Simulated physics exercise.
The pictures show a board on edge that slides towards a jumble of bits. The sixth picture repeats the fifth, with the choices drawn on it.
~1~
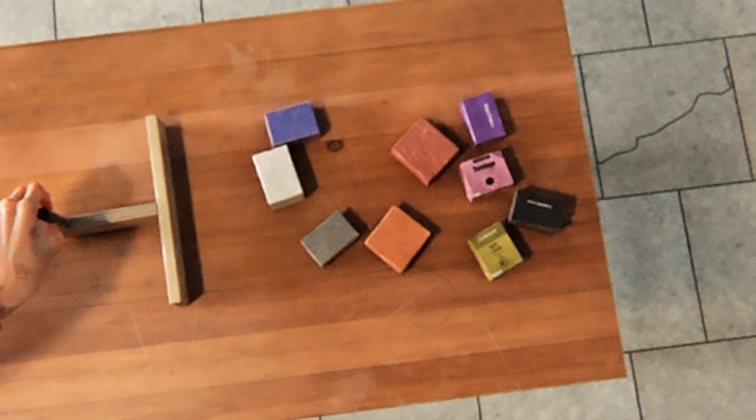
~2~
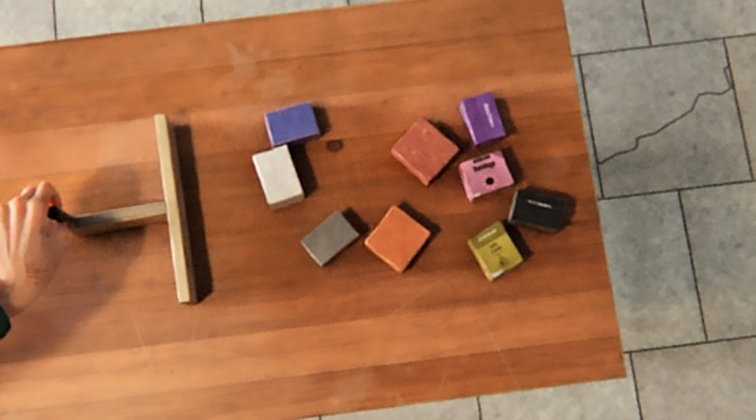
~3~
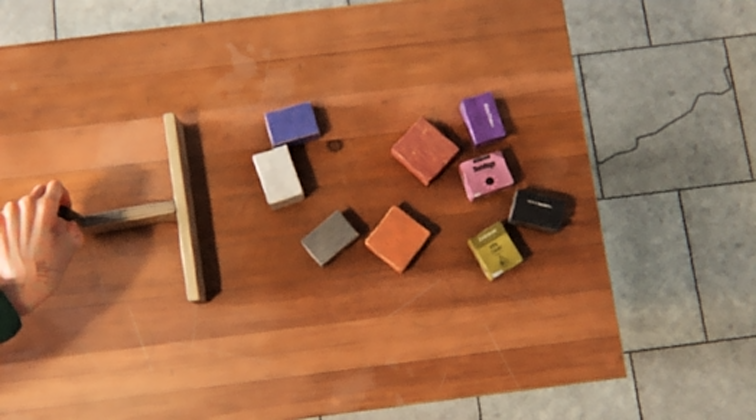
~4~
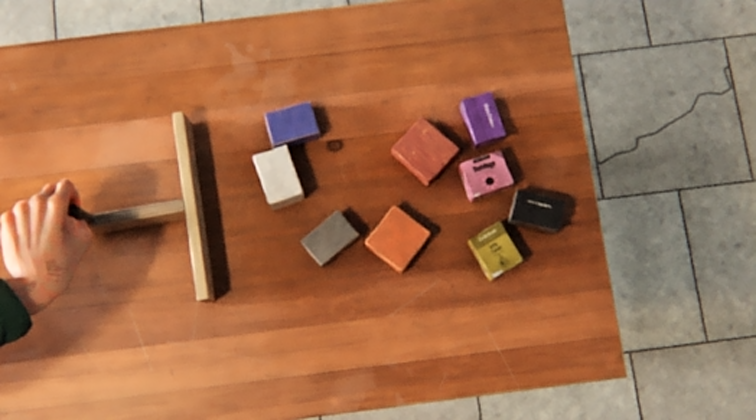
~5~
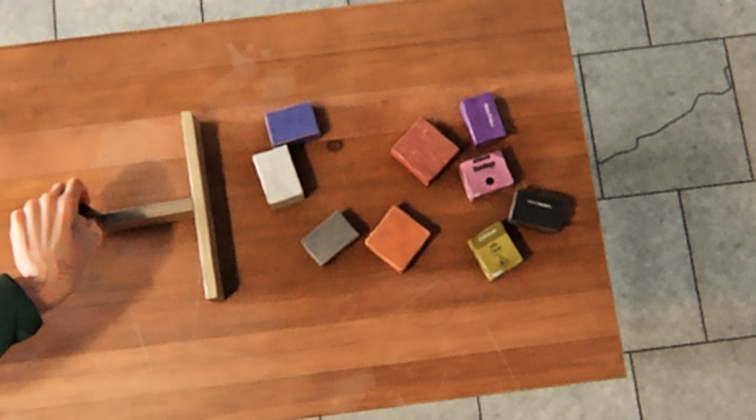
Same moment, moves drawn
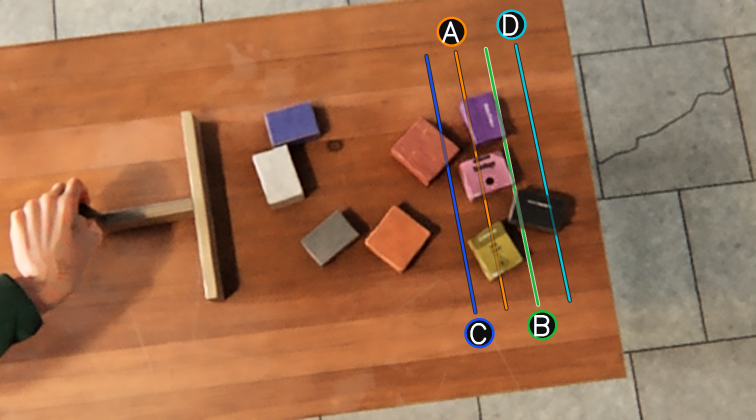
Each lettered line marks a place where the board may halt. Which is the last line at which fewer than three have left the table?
B.
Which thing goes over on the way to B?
The purple packet goes over.
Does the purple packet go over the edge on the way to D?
Yes.
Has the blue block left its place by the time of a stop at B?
Yes.
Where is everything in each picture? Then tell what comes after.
Orange block (398, 240); yellow packet (495, 251); black packet (536, 213), in the first frame.
Board (172, 206); red block (425, 152), in the second frame.
Board (181, 205); purple packet (482, 121), in the third frame.
Board (190, 204); pink box (485, 176), in the fourth frame.
Board (199, 203); orange block (398, 240); yellow packet (495, 251); black packet (536, 213), in the fifth frame.
On the marked copy, A at (480, 177); B at (511, 174); C at (450, 181); D at (542, 170).
Taking B. A third of the way, board (312, 189); blue block (333, 122); grey block (355, 231).
Two thirds of the way, board (424, 176); purple packet (513, 114); yellow packet (529, 265).
When it is over, board (512, 165); purple packet over the edge; black packet (581, 204); one fallen.
As for the rest, A is within the limit but short; C is within the limit but short; D drops four.
